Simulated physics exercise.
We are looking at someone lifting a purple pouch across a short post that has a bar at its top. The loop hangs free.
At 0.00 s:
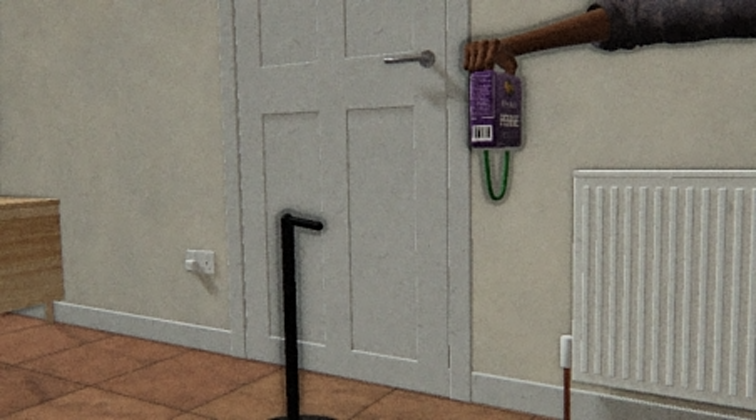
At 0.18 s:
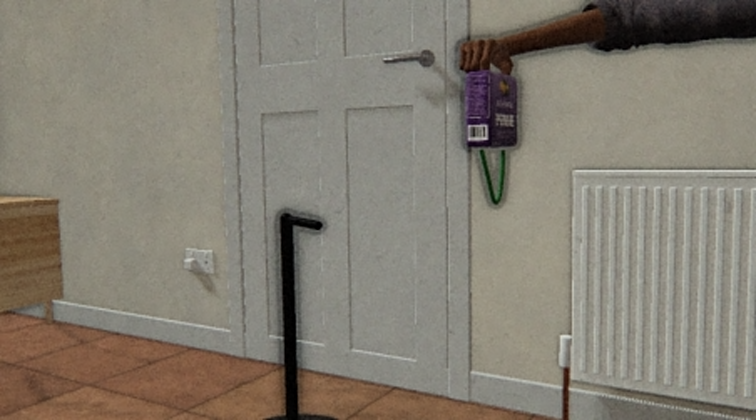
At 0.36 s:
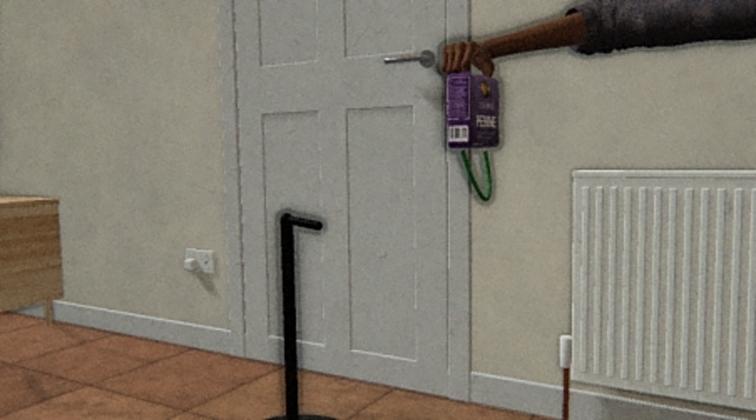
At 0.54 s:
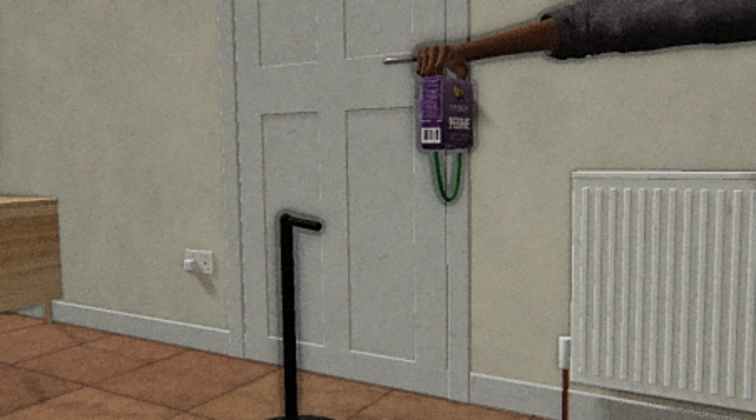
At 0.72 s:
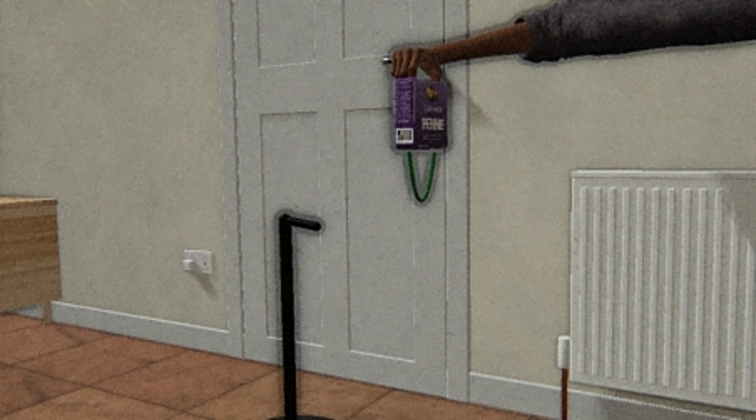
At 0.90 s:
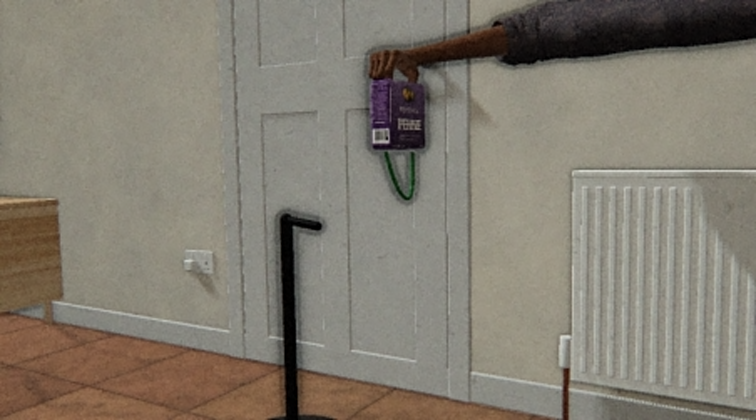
In a tiled room, a hand carries a purple pouch left above a black post.
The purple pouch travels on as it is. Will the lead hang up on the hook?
Outcome: The purple pouch goes by freely.
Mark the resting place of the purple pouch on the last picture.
Around (184, 126).
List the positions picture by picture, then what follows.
Purple pouch (497, 111); hook tip (319, 226), in the first frame.
Purple pouch (493, 111); bottom of the loop (496, 203), in the second frame.
Purple pouch (474, 112), in the third frame.
Purple pouch (448, 115); bottom of the loop (449, 200), in the fourth frame.
Purple pouch (422, 115), in the fifth frame.
Purple pouch (399, 116); bottom of the loop (408, 199); hook tip (318, 226); hook points towards it, loop hangs above the hook, in the sixth frame.
After 1.34 s, pouch nearing the post near (345, 119).
After 2.06 s, pouch over the post near (267, 123).
After 2.78 s, pouch past the post near (199, 126).
In the end, pouch past the post near (184, 127). The purple pouch comes away clean.
